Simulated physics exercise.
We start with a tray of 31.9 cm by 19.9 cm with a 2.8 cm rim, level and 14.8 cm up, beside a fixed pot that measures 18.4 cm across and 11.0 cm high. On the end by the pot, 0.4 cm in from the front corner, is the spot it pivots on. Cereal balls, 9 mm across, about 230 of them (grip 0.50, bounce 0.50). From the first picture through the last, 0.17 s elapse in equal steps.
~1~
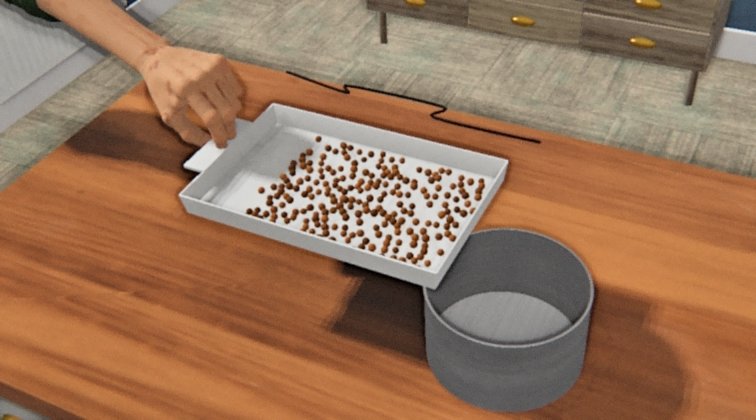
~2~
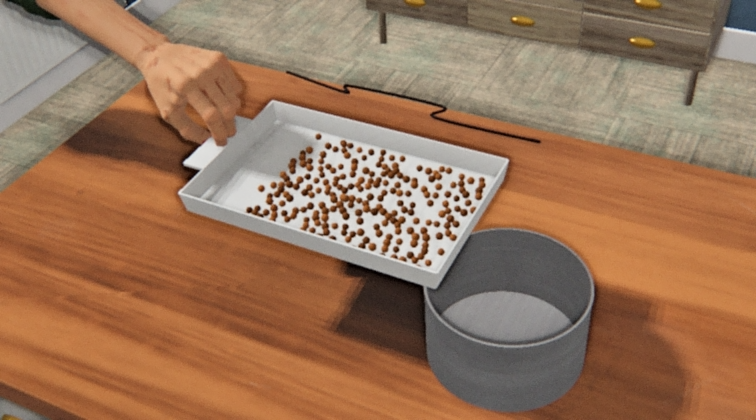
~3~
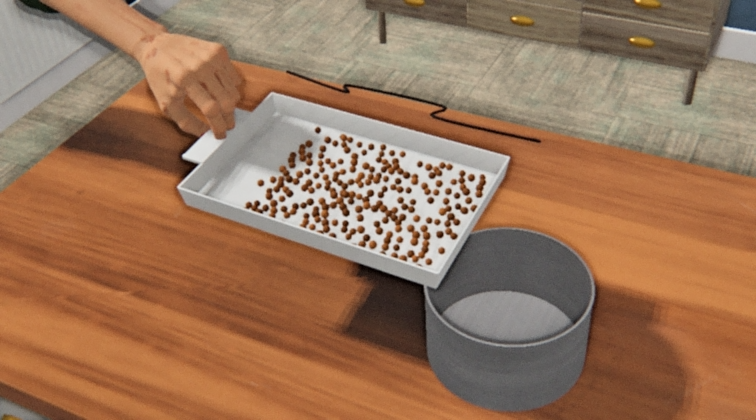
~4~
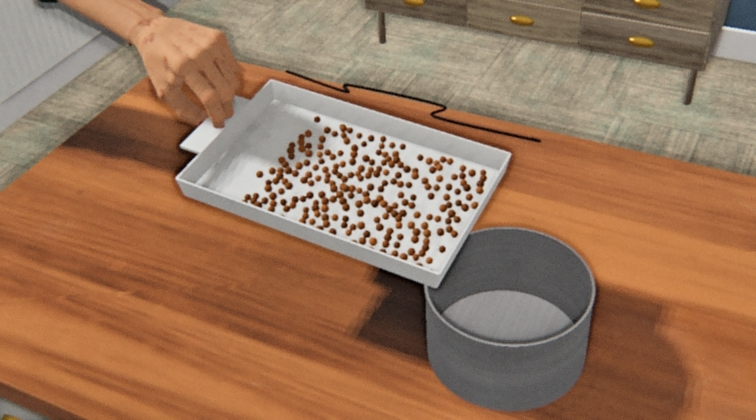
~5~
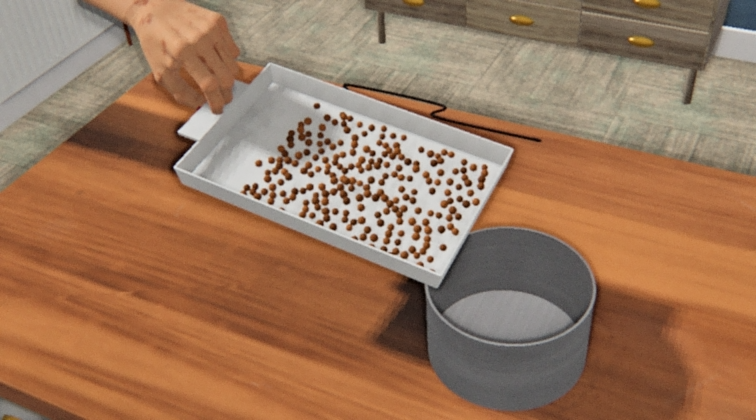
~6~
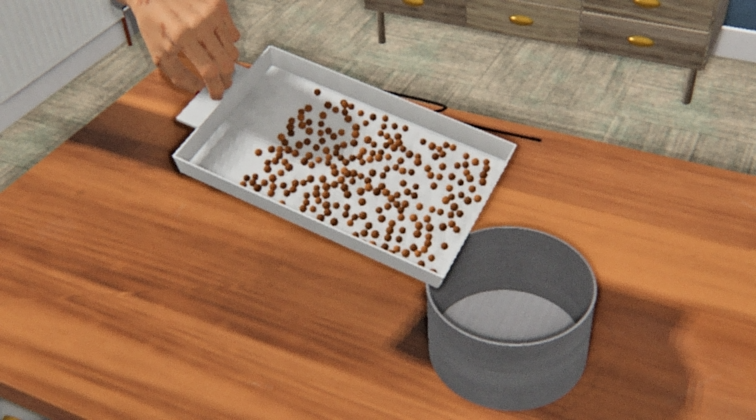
On a wooden tabletop, a hand slowly raising the left end of a white tray of small brown balls beside a grey pot.
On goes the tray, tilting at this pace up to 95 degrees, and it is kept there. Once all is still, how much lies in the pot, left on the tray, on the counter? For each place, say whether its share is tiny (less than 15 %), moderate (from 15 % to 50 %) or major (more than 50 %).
In order: Pot: It will be a sizable minority. Tray: It will be a small minority. Counter: It will be a majority.
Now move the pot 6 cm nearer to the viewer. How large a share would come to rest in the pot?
Then roughly 95 percent would land in it.
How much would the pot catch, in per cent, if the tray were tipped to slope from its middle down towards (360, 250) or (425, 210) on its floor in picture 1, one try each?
Near 0 and 70 per cent, in that order.
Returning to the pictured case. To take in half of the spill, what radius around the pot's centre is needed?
About 16 cm.
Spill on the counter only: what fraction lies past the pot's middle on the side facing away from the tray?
That comes to roughly 70 percent.
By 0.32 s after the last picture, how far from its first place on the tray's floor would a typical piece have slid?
6 cm.
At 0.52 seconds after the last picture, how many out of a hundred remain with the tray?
95 %, give or take.
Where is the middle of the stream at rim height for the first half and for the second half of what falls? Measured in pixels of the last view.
Roughly (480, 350) to start, and after that (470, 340).
Then, 0.32 s after the last picture, tilt 55 degrees; the tray holds 100 %, the pot 0 %.
Then, 0.52 s after the last picture, tilt 80 degrees; the tray holds 95 %, the pot 0 %.
Then, 0.85 s after the last picture, tilt 95 degrees; the tray holds 15 %, the pot 25 %.
In the end, pot 30 %, tray 5 %, counter 65 %.
